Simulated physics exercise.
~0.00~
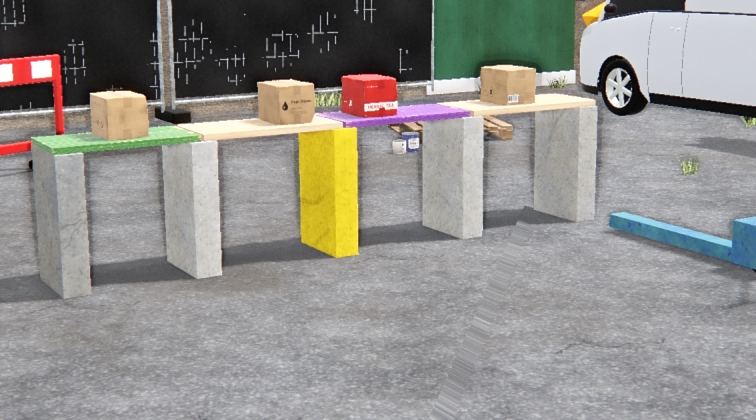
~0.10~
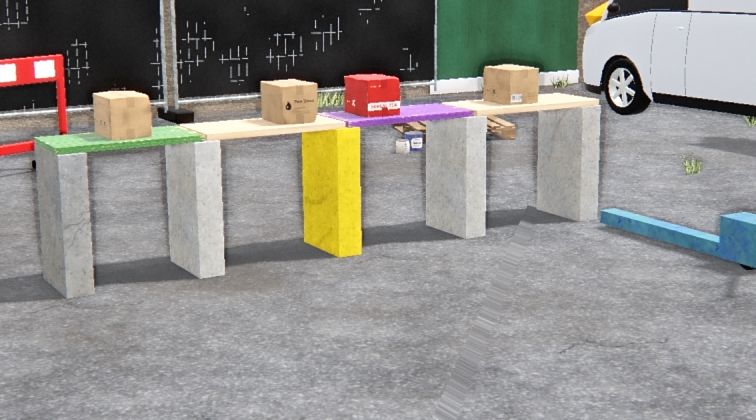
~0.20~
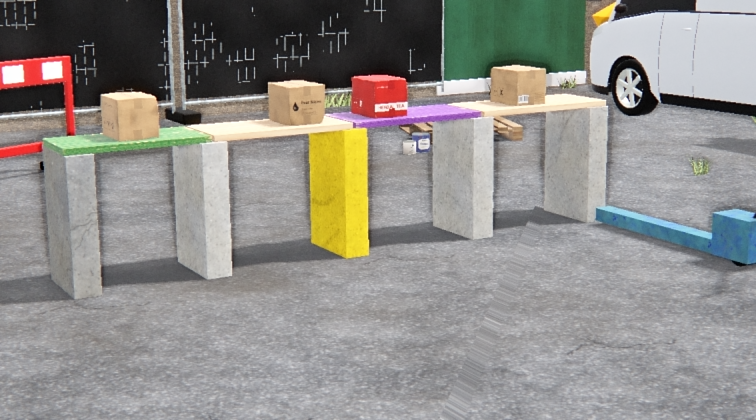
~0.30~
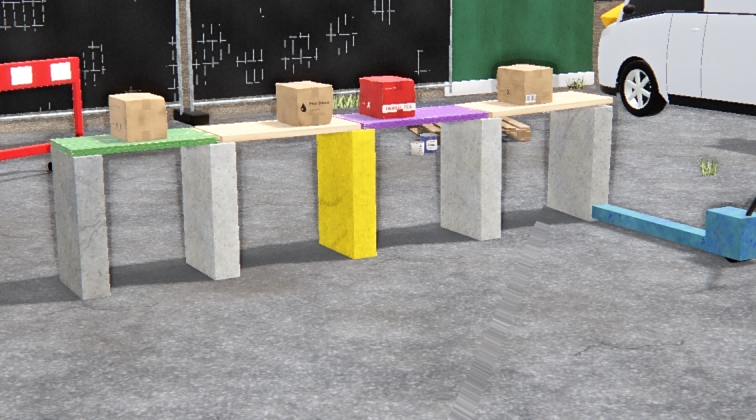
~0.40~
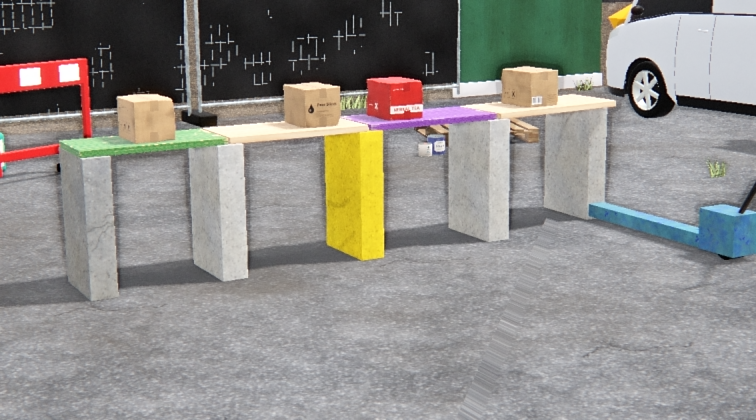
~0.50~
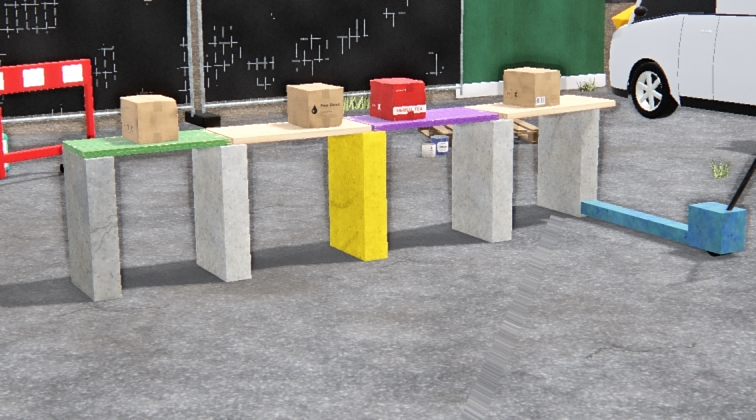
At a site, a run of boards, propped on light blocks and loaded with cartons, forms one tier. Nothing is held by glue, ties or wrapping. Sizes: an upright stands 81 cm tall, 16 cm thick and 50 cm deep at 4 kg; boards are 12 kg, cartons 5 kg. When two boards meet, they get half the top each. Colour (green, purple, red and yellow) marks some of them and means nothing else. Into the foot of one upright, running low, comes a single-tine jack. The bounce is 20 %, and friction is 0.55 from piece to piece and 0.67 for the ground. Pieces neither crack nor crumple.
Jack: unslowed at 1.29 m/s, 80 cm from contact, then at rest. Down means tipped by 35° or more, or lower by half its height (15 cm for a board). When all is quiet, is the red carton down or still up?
In the end the red carton is still up.
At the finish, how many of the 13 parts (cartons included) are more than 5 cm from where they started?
By my tally, the number that shifted is 3.
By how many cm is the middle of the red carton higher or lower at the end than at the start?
Net change: Some 0 cm lower.
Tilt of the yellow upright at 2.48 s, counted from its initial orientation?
Some 0 degrees.
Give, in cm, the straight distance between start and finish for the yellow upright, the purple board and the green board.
Net displacement: Yellow = 0 cm, purple = 0 cm, green = 0 cm.
After 0.66 s, none of the 13 pieces down, 3 disturbed; red carton unmoved.
After 1.16 s, 2 of the 13 pieces down; red carton unmoved.
At rest (5.9 s), 2 of the 13 pieces down; red carton unmoved; purple board unmoved; yellow upright unmoved. As the last picture would show them, middles, red carton near (397, 99), purple board near (420, 119).
